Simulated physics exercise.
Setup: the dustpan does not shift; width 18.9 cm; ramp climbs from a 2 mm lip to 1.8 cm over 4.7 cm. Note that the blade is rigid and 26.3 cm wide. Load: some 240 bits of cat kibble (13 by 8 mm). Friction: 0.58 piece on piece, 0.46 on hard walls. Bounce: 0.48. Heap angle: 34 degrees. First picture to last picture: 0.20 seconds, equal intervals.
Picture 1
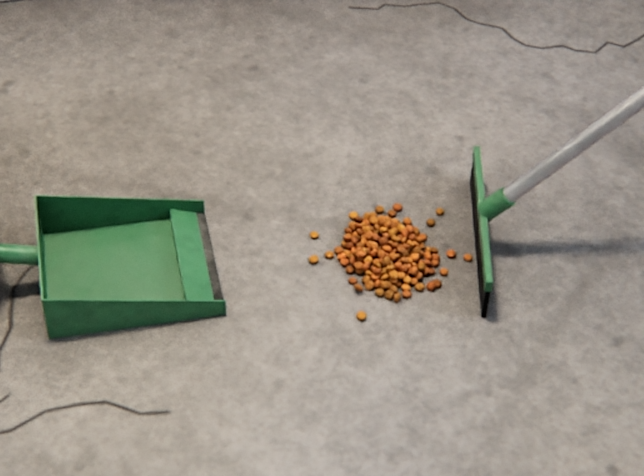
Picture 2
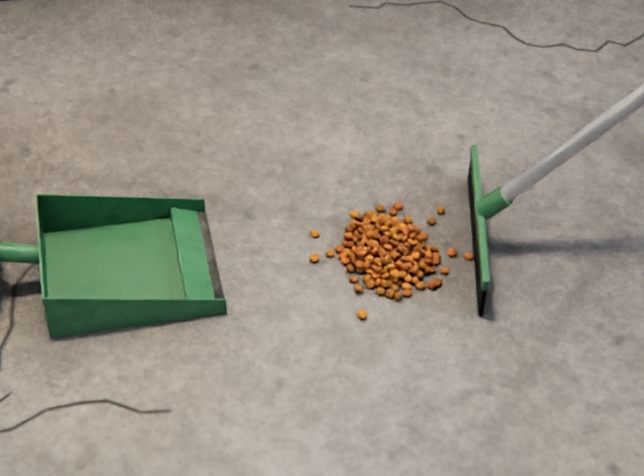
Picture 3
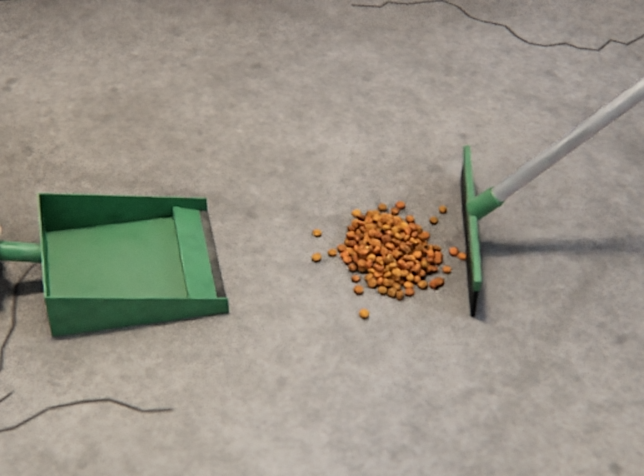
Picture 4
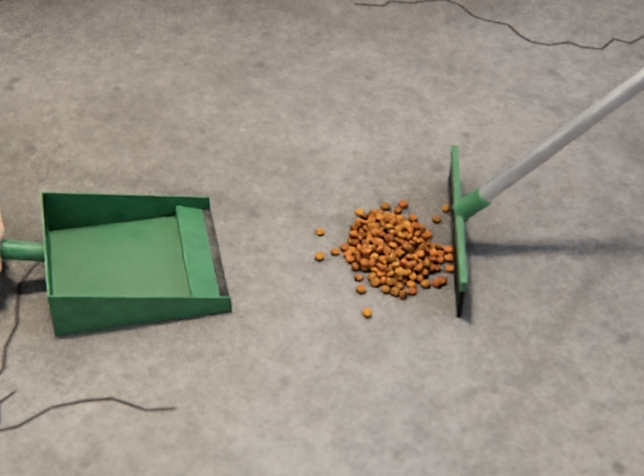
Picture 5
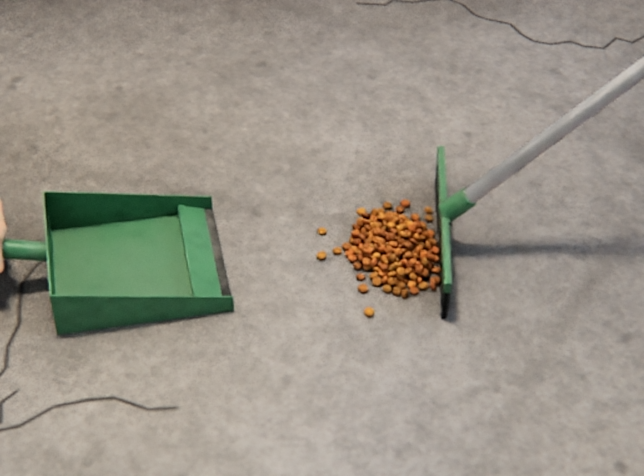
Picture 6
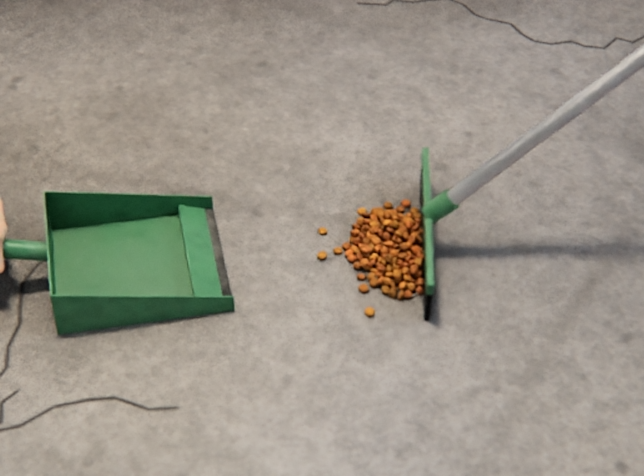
On a grey, cracked concrete floor, a loose heap of small orange-brown kibble lies between a green dustpan on the left and a green blade on a pale handle at the right. The blade slides slowly left, meets the heap's right edge, and presses those pieces together, while the leftmost pieces barely move.
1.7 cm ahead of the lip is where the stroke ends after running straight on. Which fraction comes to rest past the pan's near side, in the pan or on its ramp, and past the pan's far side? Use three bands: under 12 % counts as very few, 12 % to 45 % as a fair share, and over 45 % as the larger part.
Past the pan's near side: Very few; in the pan or on its ramp: A fair share; past the pan's far side: Very few.
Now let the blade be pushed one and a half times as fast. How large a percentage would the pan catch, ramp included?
Share: About 20 %.
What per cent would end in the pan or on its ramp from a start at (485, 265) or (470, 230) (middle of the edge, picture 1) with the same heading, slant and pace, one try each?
10 and 25 per cent, roughly.
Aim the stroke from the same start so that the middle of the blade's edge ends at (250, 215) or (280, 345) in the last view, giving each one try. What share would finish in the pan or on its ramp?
The two tries give about 25 and 0 percent.
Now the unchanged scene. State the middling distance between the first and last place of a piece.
Median: Approx. 22 cm.
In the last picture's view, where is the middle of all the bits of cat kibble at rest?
Estimated resting centre: Around (235, 256).
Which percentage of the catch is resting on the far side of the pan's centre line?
I'd say near 20 per cent.
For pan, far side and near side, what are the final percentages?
Near: 10; pan: 15; far: 5 (percent).
Then, 0.20 s after the last picture, middle of the blade 16 cm from the lip; 0 % over the lip, far side 0 %, near side 10 %.
Then, 0.33 s after the last picture, middle of the blade 8 cm from the lip; 0 % over the lip, far side 5 %, near side 5 %.
Then, 0.60 s after the last picture, middle of the blade 5 cm from the lip; 15 % over the lip, far side 5 %, near side 10 %.
In the end, near side 10 %, pan 15 %, far side 5 %, in front of the lip or behind the blade 70 %.
